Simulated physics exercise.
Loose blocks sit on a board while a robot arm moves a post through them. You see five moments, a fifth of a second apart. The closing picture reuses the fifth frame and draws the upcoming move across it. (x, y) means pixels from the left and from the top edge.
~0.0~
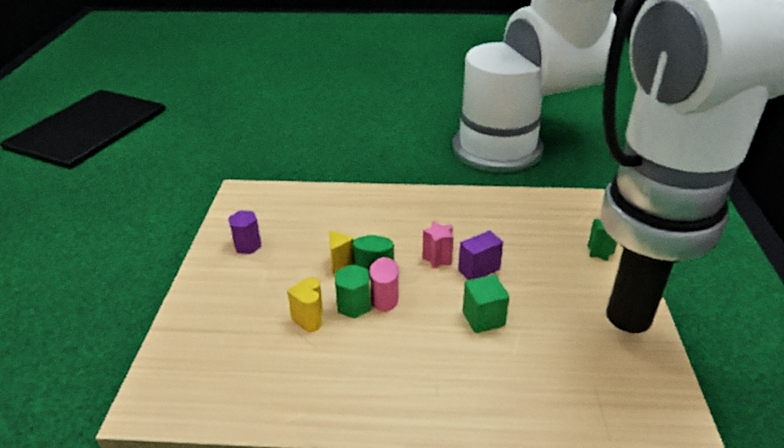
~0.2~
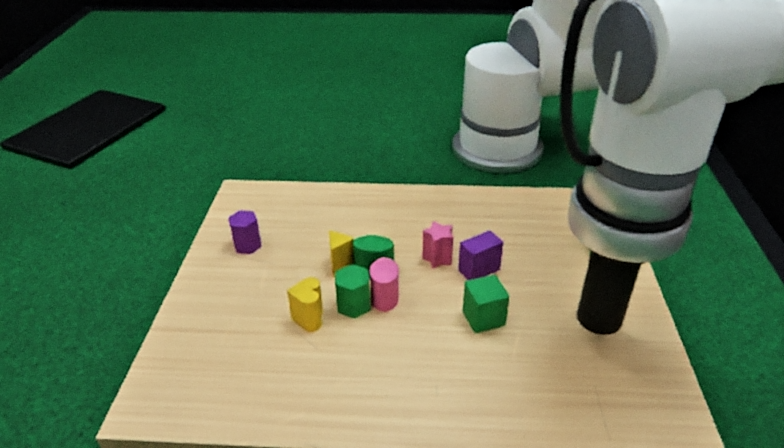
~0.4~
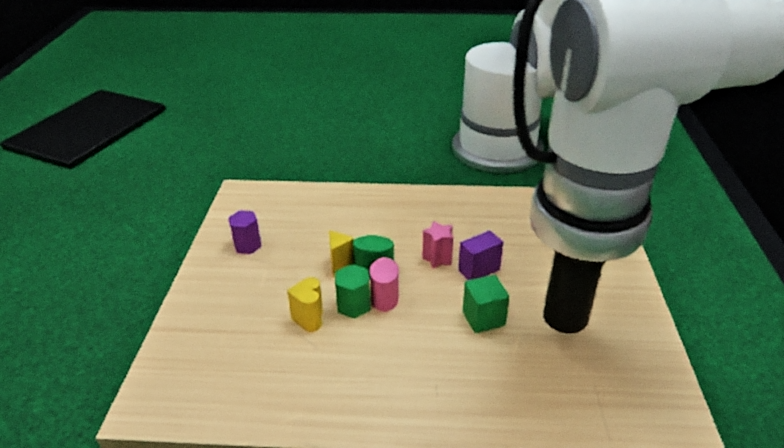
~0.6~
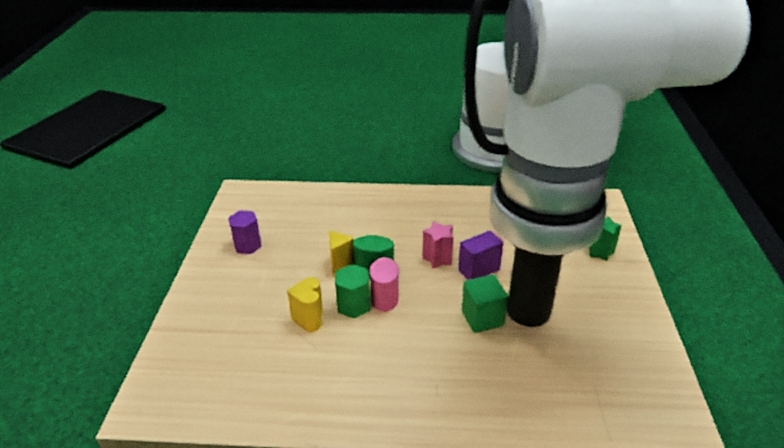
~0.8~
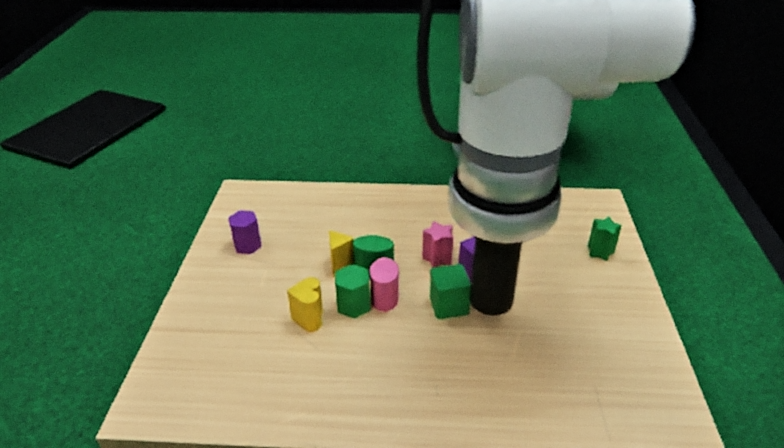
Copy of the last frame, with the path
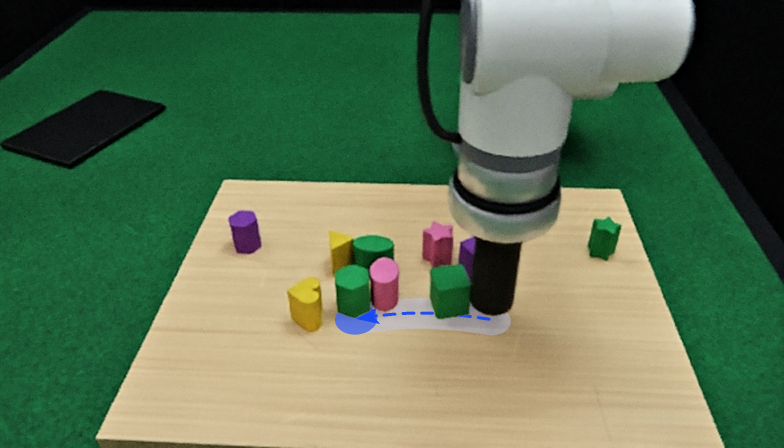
A robot arm moves its black post leftward across a wooden board scattered with colourful blocks, then meets the green square block and pushes it left, while the yellow heart-shaped block and the other nearby pieces stay still.
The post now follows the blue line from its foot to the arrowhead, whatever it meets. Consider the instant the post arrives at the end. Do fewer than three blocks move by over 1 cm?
I'd say no.
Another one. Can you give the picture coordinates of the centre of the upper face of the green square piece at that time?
My best guess is (407, 258).
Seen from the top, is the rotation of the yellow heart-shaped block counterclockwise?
Yes - that is the case.
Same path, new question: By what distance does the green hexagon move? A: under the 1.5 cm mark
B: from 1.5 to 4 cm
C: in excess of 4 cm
Letter B.
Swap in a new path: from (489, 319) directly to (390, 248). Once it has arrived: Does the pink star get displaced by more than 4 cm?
No, that is not how it ends up.
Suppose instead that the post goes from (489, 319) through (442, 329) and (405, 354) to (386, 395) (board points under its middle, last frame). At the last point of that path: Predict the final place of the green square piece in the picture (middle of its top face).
It is going to be at (425, 274).
Path on the board, from (489, 319) over (422, 313) to (356, 319).
On the path given first. One third of the way, post at (445, 295); pink oval at (382, 268); green square piece at (419, 264), turned 45° clockwise.
Two thirds of the way, post at (400, 295); green hexagon at (348, 277); pink oval at (376, 263), turned 35° anticlockwise; green square piece at (407, 258), turned 95° clockwise.
At the end, post at (355, 300); yellow heart-shaped block at (300, 288), turned 35° anticlockwise; green hexagon at (325, 274), turned 15° anticlockwise; pink oval at (363, 261); green square piece at (407, 258), turned 95° clockwise.
